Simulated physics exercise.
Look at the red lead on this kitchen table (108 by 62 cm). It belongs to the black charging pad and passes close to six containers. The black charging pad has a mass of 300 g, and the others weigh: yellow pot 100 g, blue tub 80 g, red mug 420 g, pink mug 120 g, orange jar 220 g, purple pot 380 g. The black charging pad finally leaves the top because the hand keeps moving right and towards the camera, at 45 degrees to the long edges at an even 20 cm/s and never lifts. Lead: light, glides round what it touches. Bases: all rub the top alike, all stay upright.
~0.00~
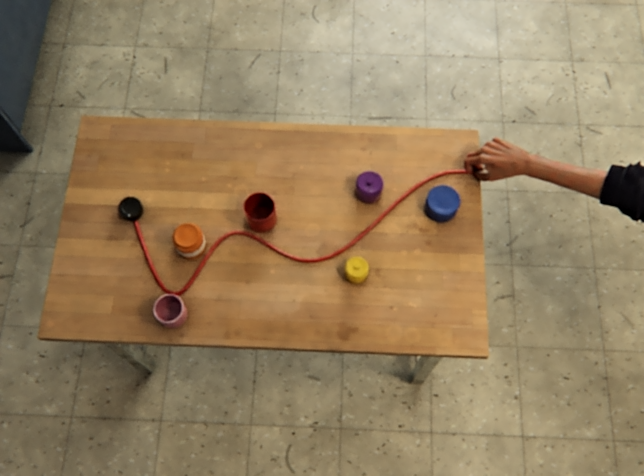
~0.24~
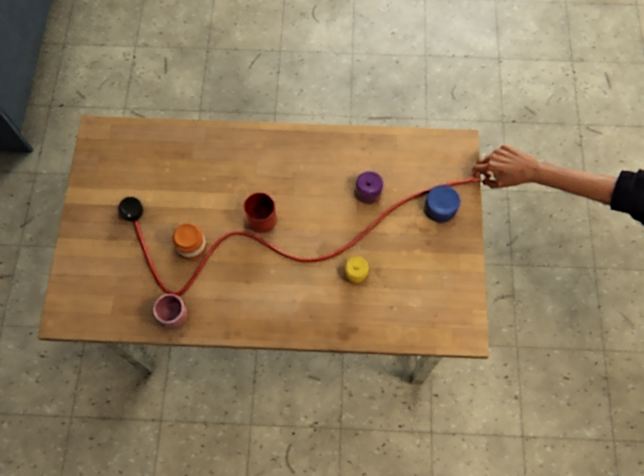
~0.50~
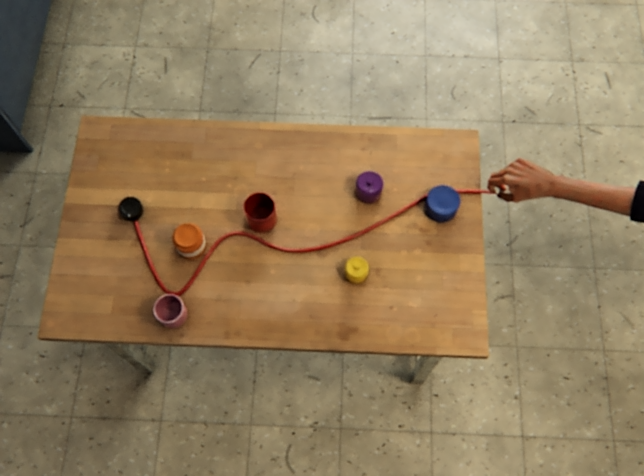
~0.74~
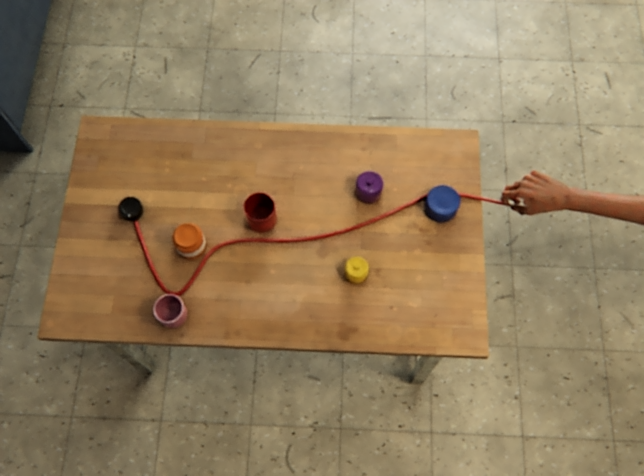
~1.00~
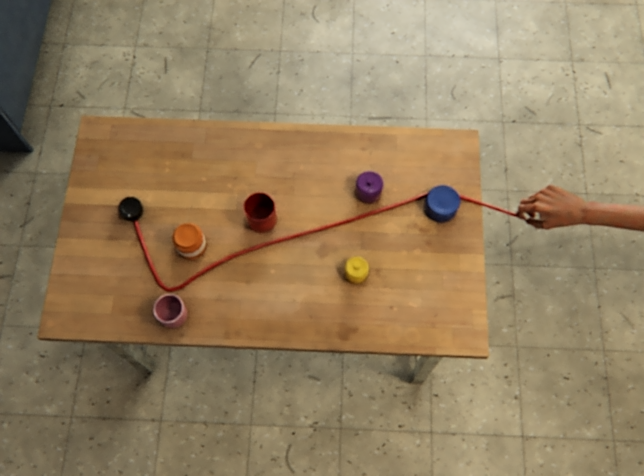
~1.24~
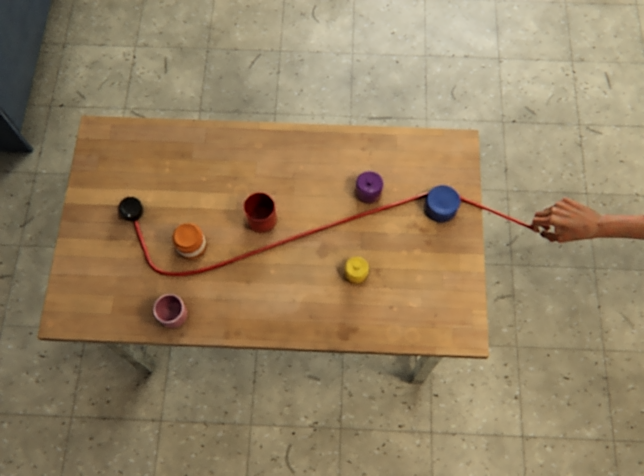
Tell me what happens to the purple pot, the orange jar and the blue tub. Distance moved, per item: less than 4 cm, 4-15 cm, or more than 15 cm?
Purple pot less than the first cut; orange jar in between; blue tub more than the second cut.
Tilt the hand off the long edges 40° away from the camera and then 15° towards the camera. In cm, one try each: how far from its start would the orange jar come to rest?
In turn about 10 cm, 10 cm.
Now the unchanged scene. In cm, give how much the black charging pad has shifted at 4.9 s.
Around 44 cm from where it began.
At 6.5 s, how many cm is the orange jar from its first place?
Shift at that moment: About 6 cm.
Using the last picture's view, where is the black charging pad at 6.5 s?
It should be close to (418, 279) in the last picture.
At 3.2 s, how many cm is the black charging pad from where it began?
About 16 cm.
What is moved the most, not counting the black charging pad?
I'd say the blue tub.
By 3.2 s the black charging pad has slid 16 cm, and the shifts are, blue tub 23 cm, orange jar 5 cm.
By 4.9 s the black charging pad has slid 45 cm, and the shifts are, blue tub 25 cm, orange jar 6 cm.
By 6.5 s the black charging pad has slid 75 cm, and the shifts are, blue tub 28 cm, orange jar 6 cm, yellow pot 4 cm.
By 7.8 s the black charging pad is off the top, and the shifts are, blue tub 31 cm at (454, 321), orange jar 6 cm at (205, 217), yellow pot 4 cm, purple pot 0 cm at (370, 181).
